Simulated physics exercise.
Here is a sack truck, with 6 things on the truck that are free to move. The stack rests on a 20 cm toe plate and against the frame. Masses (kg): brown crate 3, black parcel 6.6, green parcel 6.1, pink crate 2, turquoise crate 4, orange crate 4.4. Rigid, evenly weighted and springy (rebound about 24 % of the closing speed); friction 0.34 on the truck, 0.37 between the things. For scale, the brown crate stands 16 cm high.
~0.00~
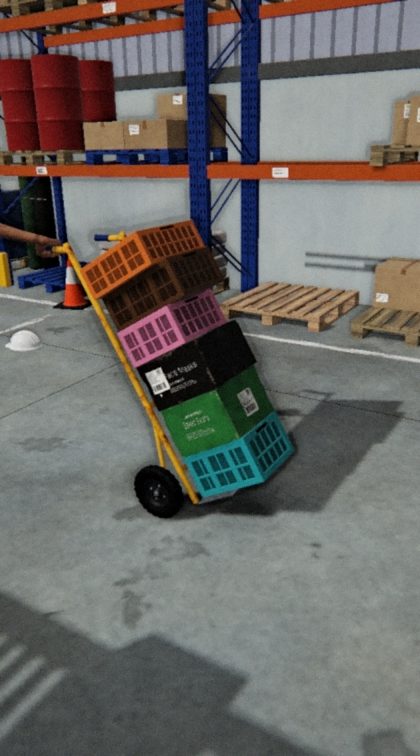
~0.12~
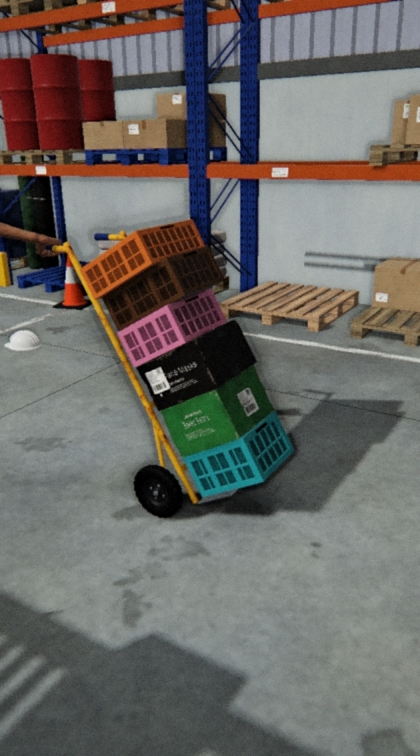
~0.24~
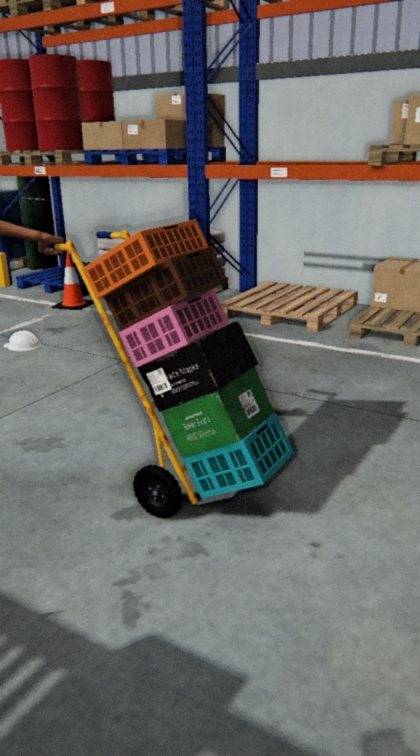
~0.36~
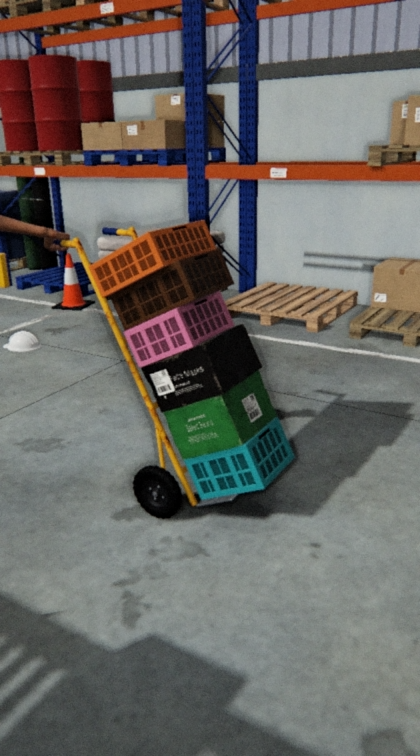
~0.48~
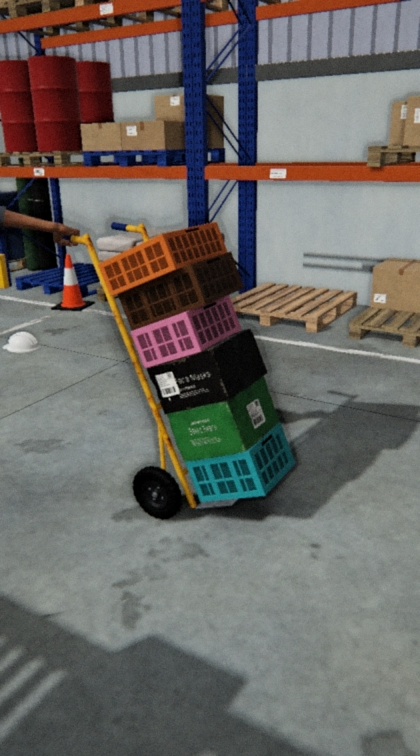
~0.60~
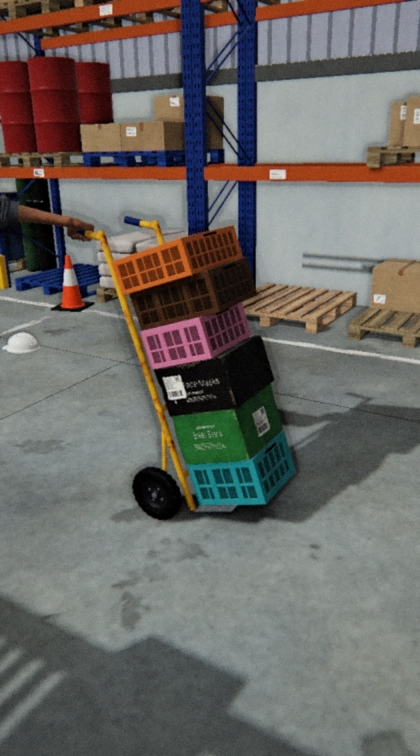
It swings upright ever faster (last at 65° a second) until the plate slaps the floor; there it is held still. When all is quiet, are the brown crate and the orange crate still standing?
The brown crate topples; the orange crate topples.
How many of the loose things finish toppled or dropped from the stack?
6 of them.
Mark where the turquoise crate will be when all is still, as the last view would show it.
At about (302, 492).
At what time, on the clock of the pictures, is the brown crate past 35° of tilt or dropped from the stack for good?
Near 1.7 s.
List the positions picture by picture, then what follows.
In the first frame, truck 30° back; brown crate (163, 289); orange crate (144, 259).
In the second frame, truck 30° back; pink crate (173, 327); turquoise crate (239, 454).
In the third frame, truck 29° back; black parcel (199, 366); green parcel (218, 412).
In the fourth frame, truck 26° back; pink crate (180, 329); turquoise crate (240, 458).
In the fifth frame, truck 23° back; black parcel (208, 371); green parcel (224, 418).
In the sixth frame, truck 19° back; brown crate (194, 294); orange crate (179, 260).
After 1.20 s, truck upright; orange crate tipped 11° from how it sat near (299, 285); brown crate tipped 11° from how it sat near (294, 324); pink crate tipped 11° from how it sat.
After 1.80 s, truck upright; brown crate and orange crate now dropped from the stack; black parcel tipped 37° from how it sat; pink crate tipped 37° from how it sat.
After 2.10 s, truck upright; black parcel, green parcel and pink crate now dropped from the stack; turquoise crate tipped 70° from how it sat.
After 2.30 s, truck upright; turquoise crate on its side.
At rest (3.3 s), dropped from the stack and tipped over, brown crate, black parcel, green parcel, pink crate and orange crate; tipped over on the truck, turquoise crate.
